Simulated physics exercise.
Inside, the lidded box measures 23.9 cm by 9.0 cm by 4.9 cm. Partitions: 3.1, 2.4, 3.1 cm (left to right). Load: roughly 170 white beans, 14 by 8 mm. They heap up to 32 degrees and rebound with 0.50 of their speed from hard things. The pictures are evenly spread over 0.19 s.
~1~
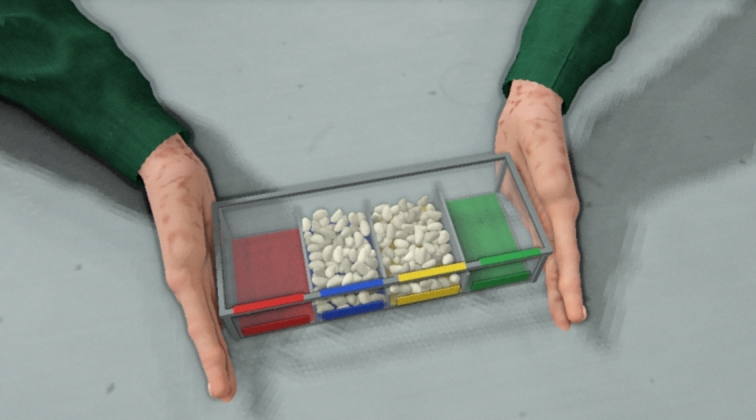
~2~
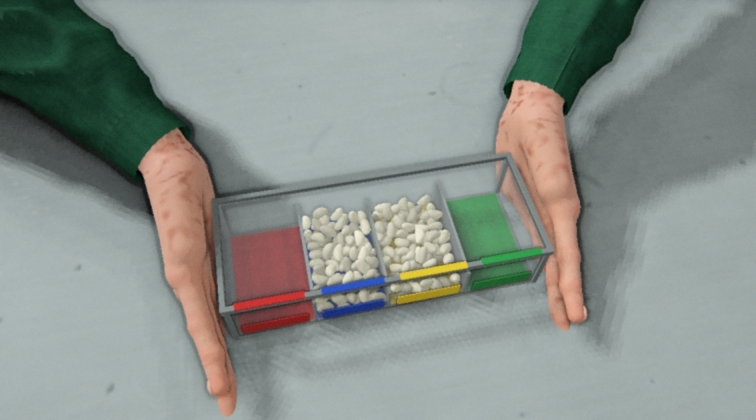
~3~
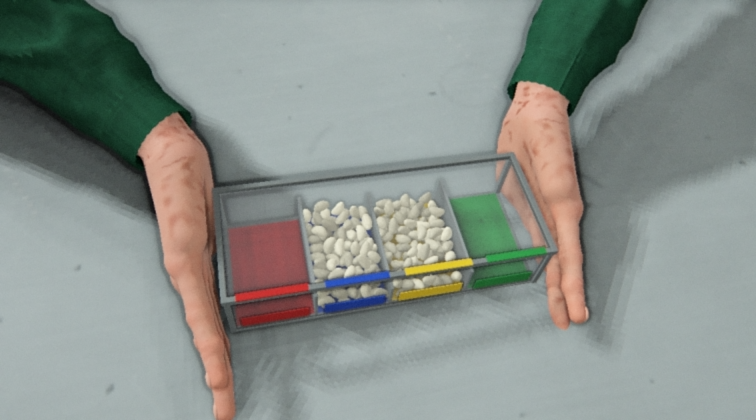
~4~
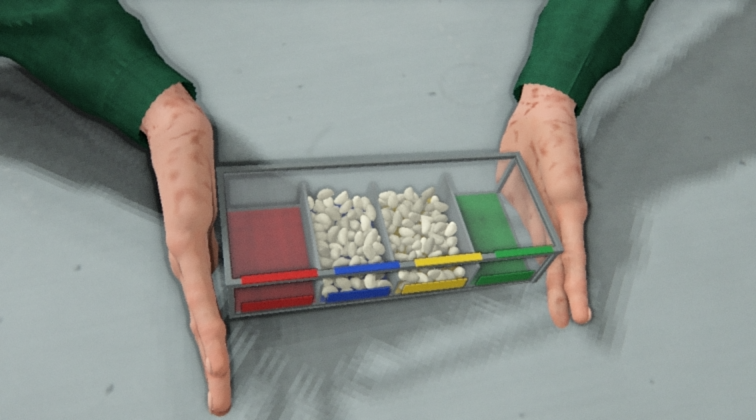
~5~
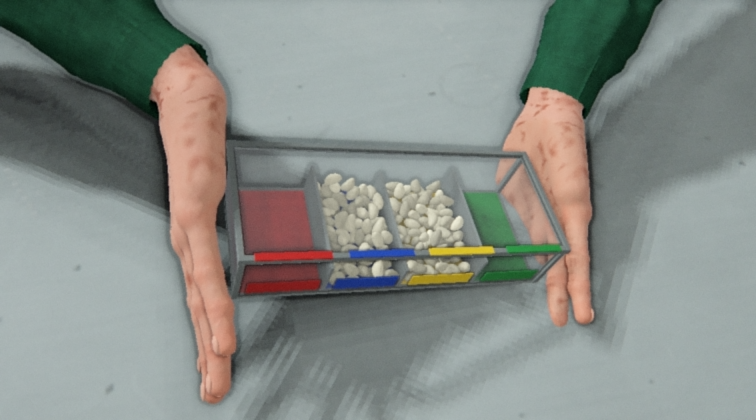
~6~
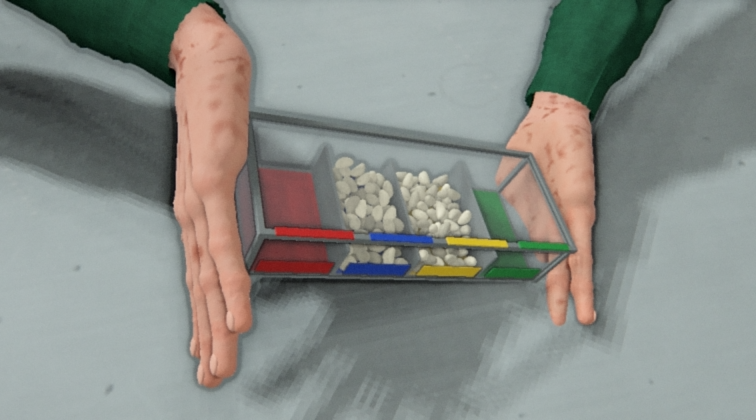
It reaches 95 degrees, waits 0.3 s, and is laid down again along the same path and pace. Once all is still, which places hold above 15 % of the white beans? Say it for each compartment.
Red below, blue below, green above, yellow above.
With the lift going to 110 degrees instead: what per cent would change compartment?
About 70 per cent.
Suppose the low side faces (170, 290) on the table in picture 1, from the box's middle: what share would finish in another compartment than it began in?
Some 70 per cent.
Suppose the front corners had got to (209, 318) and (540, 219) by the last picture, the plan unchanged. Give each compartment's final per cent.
Red 50, blue 40, green 0, yellow 10.
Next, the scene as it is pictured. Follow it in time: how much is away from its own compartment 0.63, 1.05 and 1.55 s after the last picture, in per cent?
About 60, 65, 65.
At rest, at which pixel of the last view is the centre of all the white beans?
Near (439, 244).
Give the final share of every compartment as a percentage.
Red 0, blue 5, green 40, yellow 60.
Then, 0.63 s after the last picture, tilt 95 degrees; blue 5 %, green 30 %, yellow 65 %.
Then, 1.05 s after the last picture, tilt 53 degrees; blue 5 %, green 35 %, yellow 60 %.
Then, 1.55 s after the last picture, tilt 0 degrees; blue 5 %, green 40 %, yellow 60 %.
In the end, red 0 %, blue 5 %, green 40 %, yellow 60 %.
